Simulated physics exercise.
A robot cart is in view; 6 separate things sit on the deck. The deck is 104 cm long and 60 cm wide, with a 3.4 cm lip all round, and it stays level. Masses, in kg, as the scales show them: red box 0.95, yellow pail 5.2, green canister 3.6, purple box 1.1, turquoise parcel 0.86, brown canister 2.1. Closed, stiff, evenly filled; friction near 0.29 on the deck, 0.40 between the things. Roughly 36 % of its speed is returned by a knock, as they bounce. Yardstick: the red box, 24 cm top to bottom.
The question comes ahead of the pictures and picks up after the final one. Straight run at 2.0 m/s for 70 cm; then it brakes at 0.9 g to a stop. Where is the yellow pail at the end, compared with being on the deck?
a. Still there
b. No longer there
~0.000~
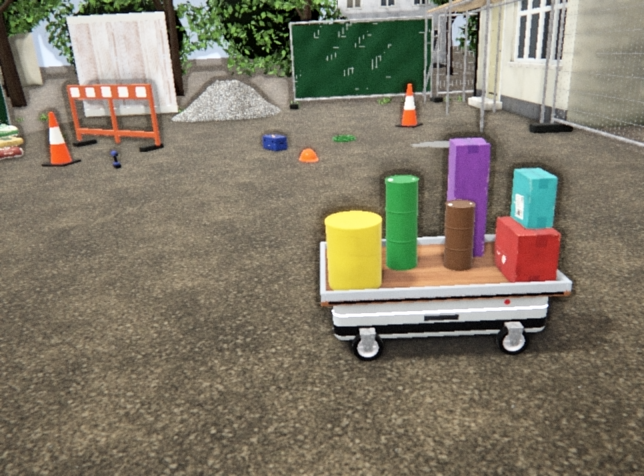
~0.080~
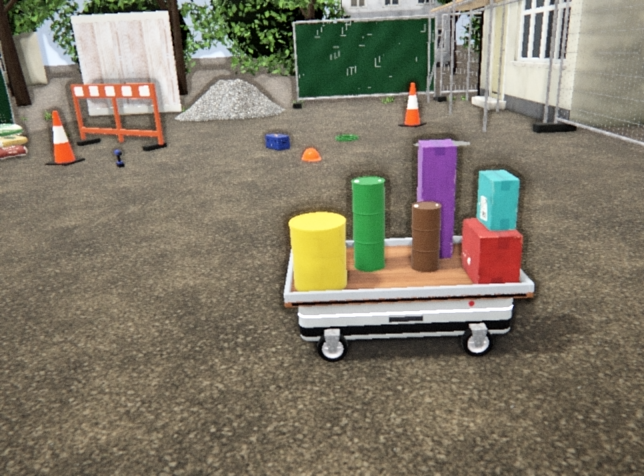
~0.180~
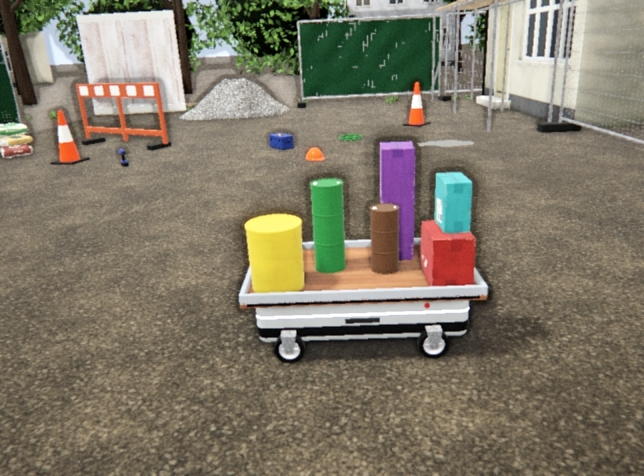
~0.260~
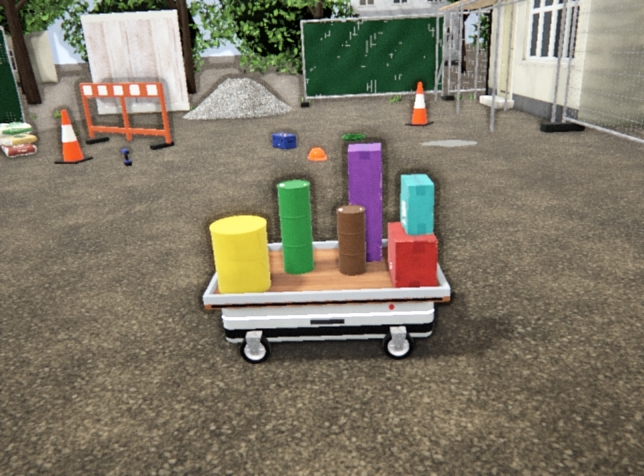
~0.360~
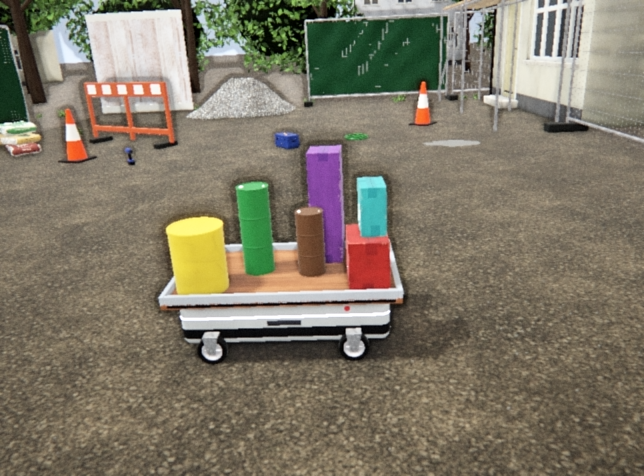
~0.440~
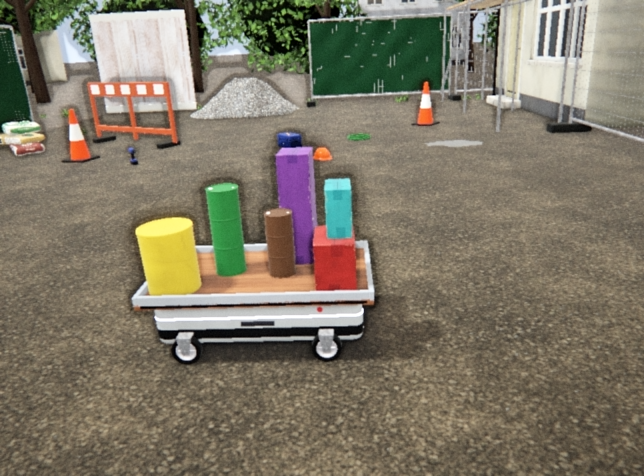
Option a: Still there.
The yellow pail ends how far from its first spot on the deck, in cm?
2 cm.
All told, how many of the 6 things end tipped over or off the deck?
So, 2 in all.
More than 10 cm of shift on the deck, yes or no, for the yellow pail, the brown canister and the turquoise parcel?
Note: Yellow pail is left in place. Brown canister departs its position. Turquoise parcel departs its position.
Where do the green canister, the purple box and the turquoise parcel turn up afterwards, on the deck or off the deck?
The green canister ends off the deck; the purple box ends off the deck; the turquoise parcel ends on the deck.
Around 0.74 s, cart 93 cm along, stopped; purple box at 5° to upright; green canister at 4° to upright; turquoise parcel shifted 36 cm.
Around 1.24 s, cart 93 cm along, stopped; green canister now off the deck; purple box on its side; turquoise parcel shifted 53 cm.
Finally (1.9 s), off the deck, green canister and purple box; not toppled but over 10 cm from the start, red box, turquoise parcel and brown canister; the last one still in place (within 10 cm). In the last view, yellow pail near (156, 260).
